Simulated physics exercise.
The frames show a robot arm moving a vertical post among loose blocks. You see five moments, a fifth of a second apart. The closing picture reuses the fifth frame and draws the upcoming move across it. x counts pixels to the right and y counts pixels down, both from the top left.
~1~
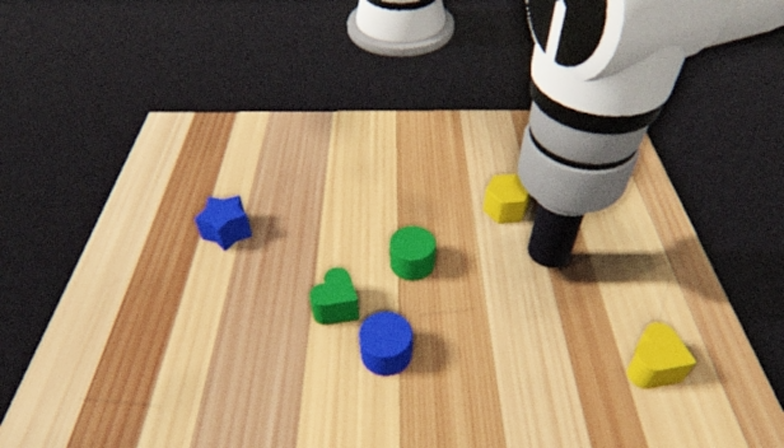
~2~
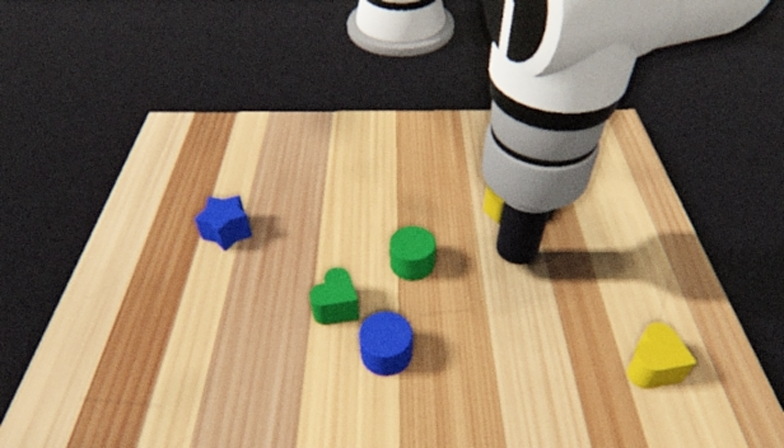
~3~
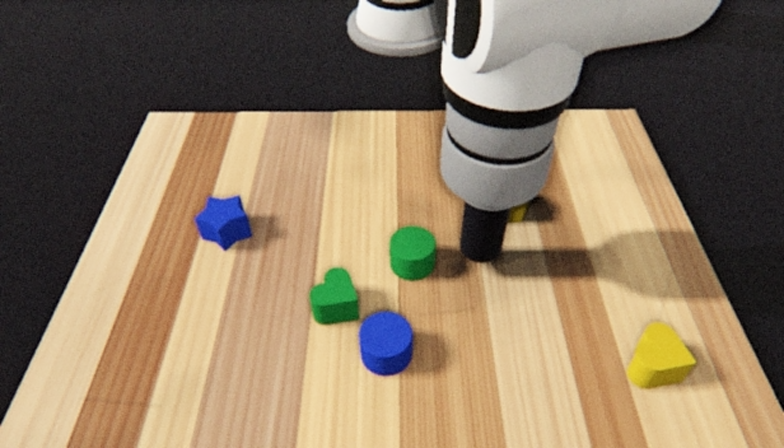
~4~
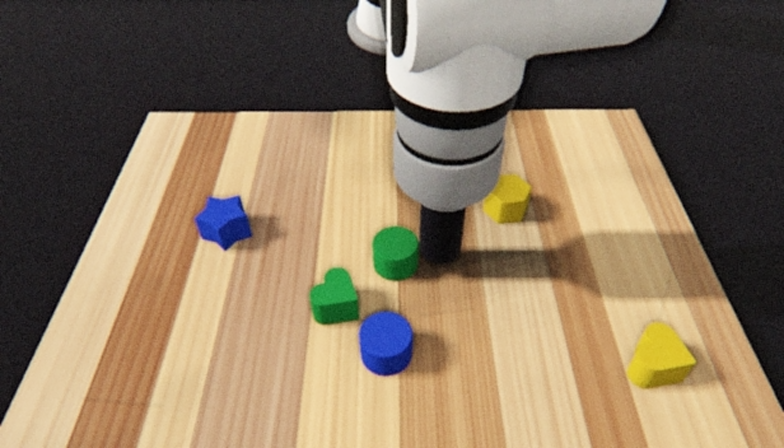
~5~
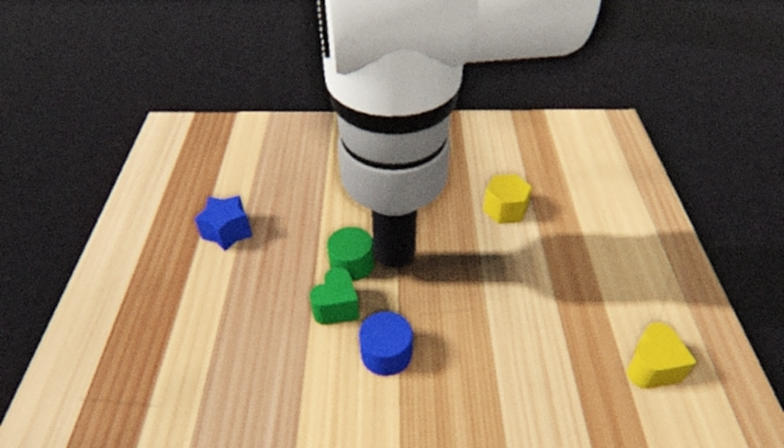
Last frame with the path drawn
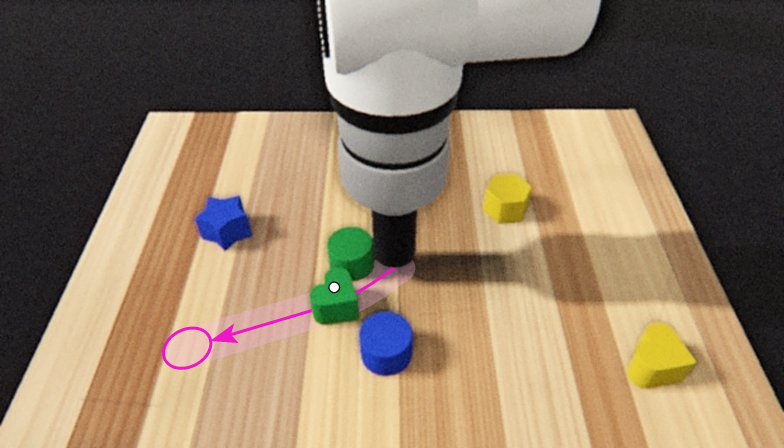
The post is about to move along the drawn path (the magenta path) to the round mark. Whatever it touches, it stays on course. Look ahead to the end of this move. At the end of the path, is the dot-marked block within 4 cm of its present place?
No, I don't think so.
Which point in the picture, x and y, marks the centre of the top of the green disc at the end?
Final place: (319, 248).
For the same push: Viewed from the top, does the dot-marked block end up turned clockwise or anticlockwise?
From above, it turns counterclockwise.
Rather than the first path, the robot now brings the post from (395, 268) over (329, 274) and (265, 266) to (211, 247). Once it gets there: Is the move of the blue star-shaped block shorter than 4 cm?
I believe not.
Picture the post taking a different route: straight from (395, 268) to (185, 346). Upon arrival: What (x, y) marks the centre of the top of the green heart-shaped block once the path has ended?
It will end up at (293, 321).
Drawn move, from (395, 268) through (336, 302) and (264, 325) to (187, 348); the dot is on the green heart-shaped block.
What follows on the original path. One third of the way, post (335, 288); green heart-shaped block (303, 307), turned 30° anticlockwise; green disc (319, 248).
Two thirds of the way, post (260, 311); green heart-shaped block (249, 342), turned 80° anticlockwise; green disc (319, 248).
At the end, post (180, 334); green heart-shaped block (241, 347), turned 105° anticlockwise; green disc (319, 248); blue disc still.
